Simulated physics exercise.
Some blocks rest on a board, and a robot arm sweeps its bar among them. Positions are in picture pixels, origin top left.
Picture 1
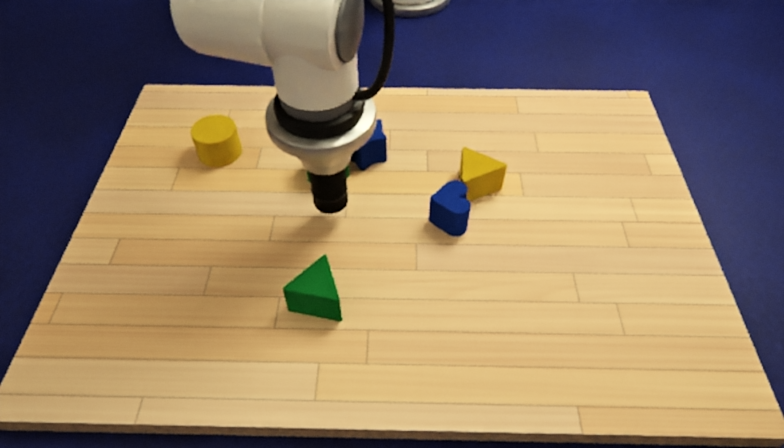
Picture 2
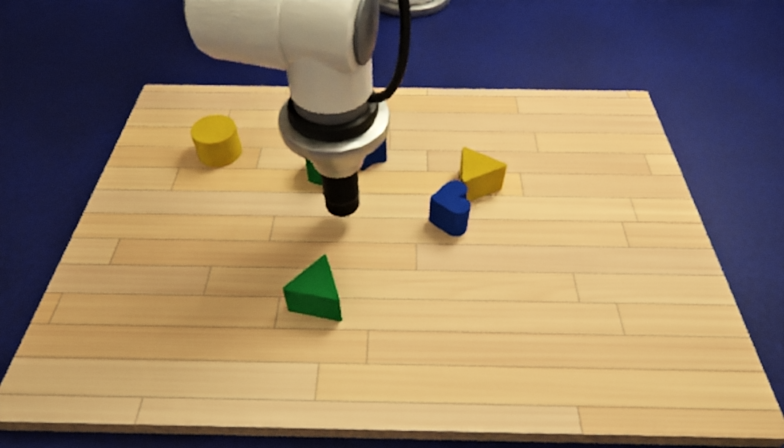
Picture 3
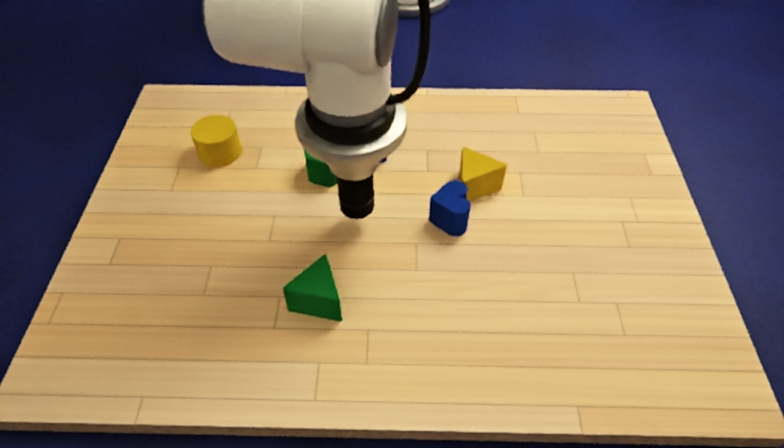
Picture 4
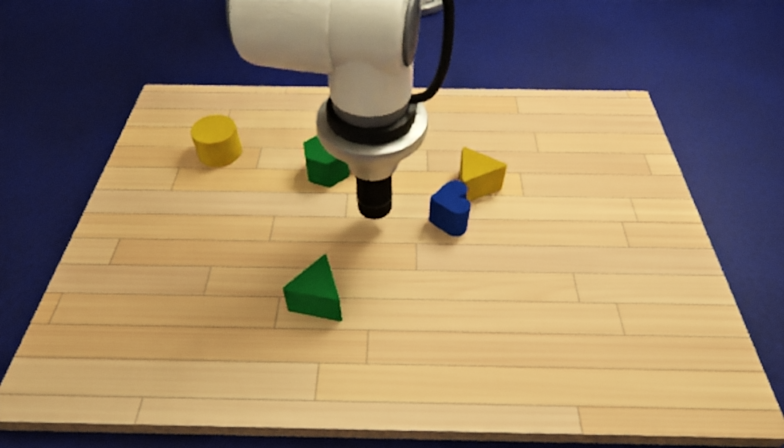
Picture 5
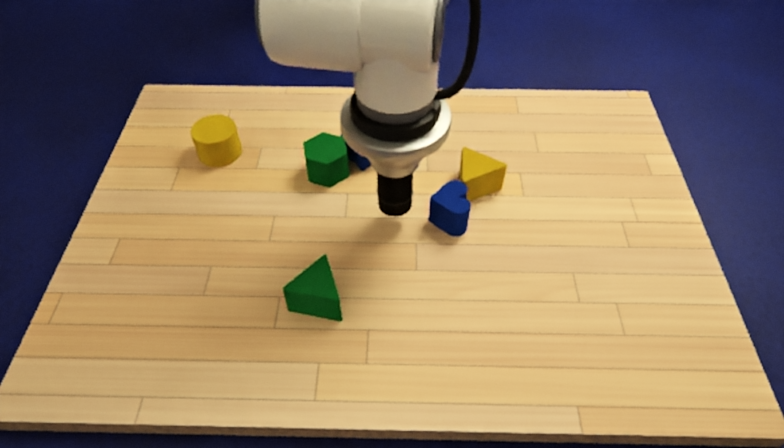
A white robot arm moved its black-tipped bar a short way to the right above a wooden board, nearing a blue heart beside a yellow triangle, while the scattered green, blue and yellow blocks stayed still.
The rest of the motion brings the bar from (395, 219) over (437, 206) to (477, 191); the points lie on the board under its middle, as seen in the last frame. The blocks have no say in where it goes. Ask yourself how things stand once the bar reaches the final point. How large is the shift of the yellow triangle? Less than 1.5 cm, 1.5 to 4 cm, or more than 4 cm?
The move is medium, 1.5 to 4 cm.
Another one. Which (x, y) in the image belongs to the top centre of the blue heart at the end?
I predict (475, 199).
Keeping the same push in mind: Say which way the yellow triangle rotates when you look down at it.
From above, counter-clockwise.
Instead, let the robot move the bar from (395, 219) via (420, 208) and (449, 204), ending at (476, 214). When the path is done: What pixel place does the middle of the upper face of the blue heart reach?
Top centre: (492, 216).
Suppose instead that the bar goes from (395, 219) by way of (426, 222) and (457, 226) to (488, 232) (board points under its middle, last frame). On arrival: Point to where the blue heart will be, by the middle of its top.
Final place: (523, 198).
The first path, step by step. Halfway along, bar at (439, 191); blue heart at (467, 199).
At the end, bar at (479, 177); blue heart at (475, 199), turned 20° clockwise; yellow triangle at (502, 153), turned 45° anticlockwise.
